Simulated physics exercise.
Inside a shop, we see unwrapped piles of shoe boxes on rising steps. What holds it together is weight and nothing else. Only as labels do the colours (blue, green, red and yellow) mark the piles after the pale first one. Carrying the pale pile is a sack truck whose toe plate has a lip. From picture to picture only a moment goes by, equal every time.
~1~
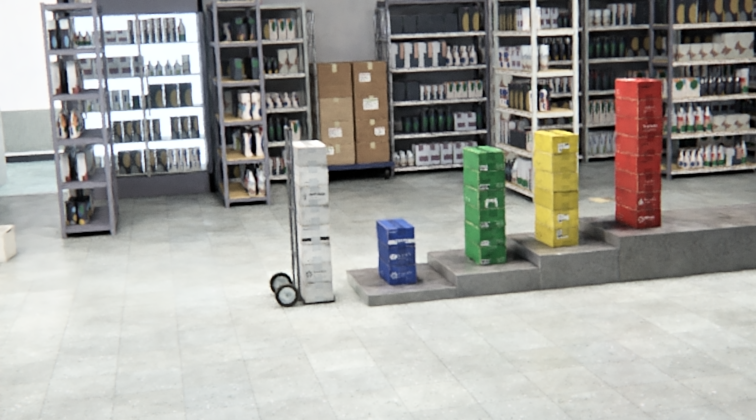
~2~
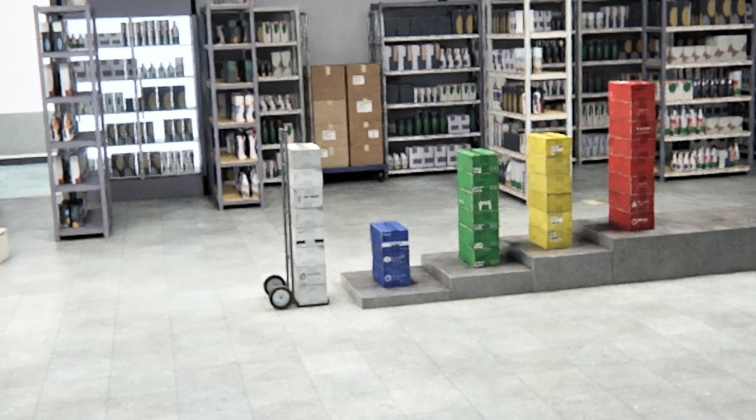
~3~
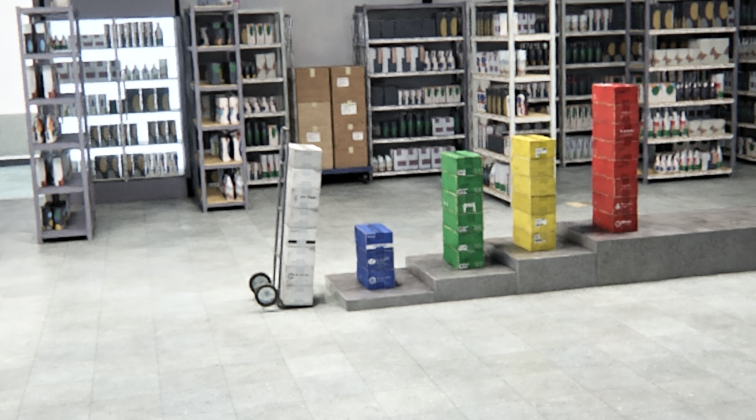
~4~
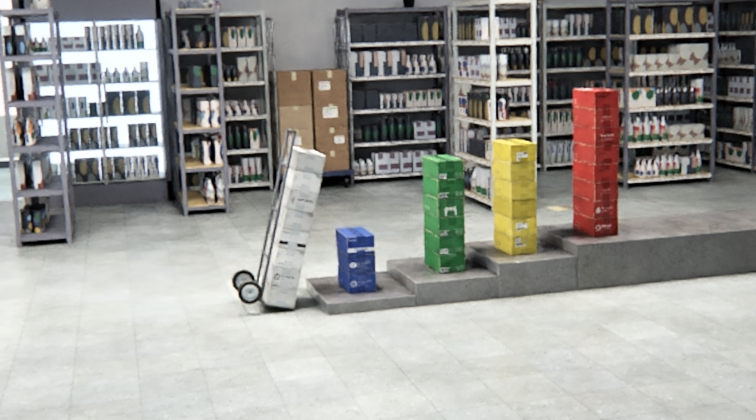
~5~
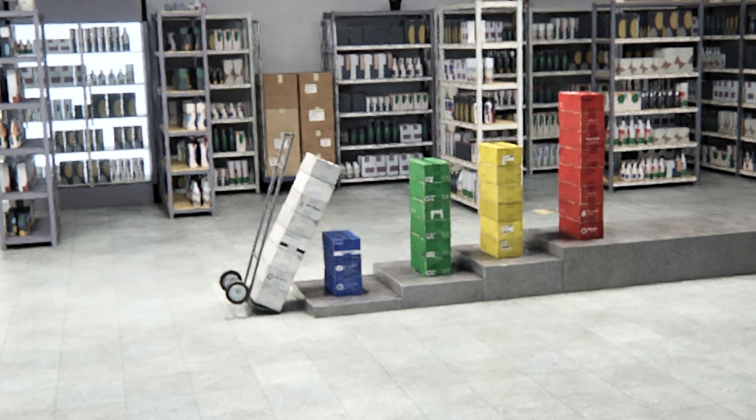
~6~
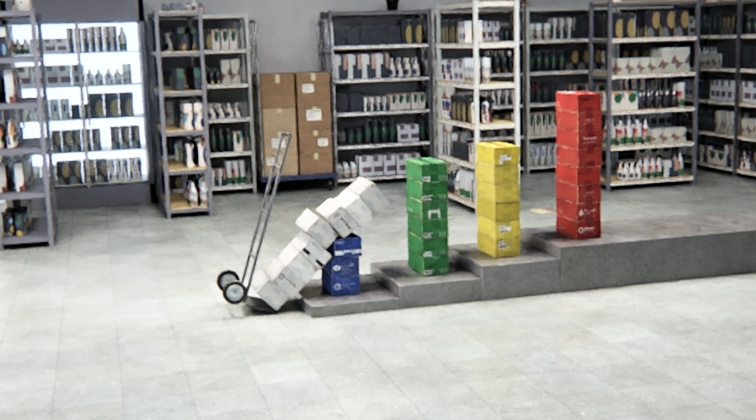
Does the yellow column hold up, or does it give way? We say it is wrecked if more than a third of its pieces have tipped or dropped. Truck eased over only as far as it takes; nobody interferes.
It holds up.
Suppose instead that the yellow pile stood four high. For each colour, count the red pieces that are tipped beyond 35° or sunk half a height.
Red count: 0.
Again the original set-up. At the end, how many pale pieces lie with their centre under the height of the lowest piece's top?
Altogether it is 1.
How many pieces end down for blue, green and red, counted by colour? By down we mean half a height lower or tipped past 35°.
Taking each in turn, blue gives 0, green gives 0, red gives 0.
Shortly afterwards, 8 of the pale pile down; none of the 6 yellow boxes down (0 of 23 in all colours); top yellow box unmoved; top blue box a little from its place.
Next, 8 of the pale pile down; none of the 6 yellow boxes down (0 of 23 in all colours); top yellow box unmoved; top blue box half its height from its place.
Some moments later, 8 of the pale pile down; none of the 6 yellow boxes down (0 of 23 in all colours); top yellow box unmoved; top blue box tilted well over.
In the end, 8 of the pale pile down; none of the 6 yellow boxes down (0 of 23 in all colours); top yellow box unmoved; top blue box tilted well over. From the last view, middles, top yellow box near (497, 154), top blue box near (362, 243).
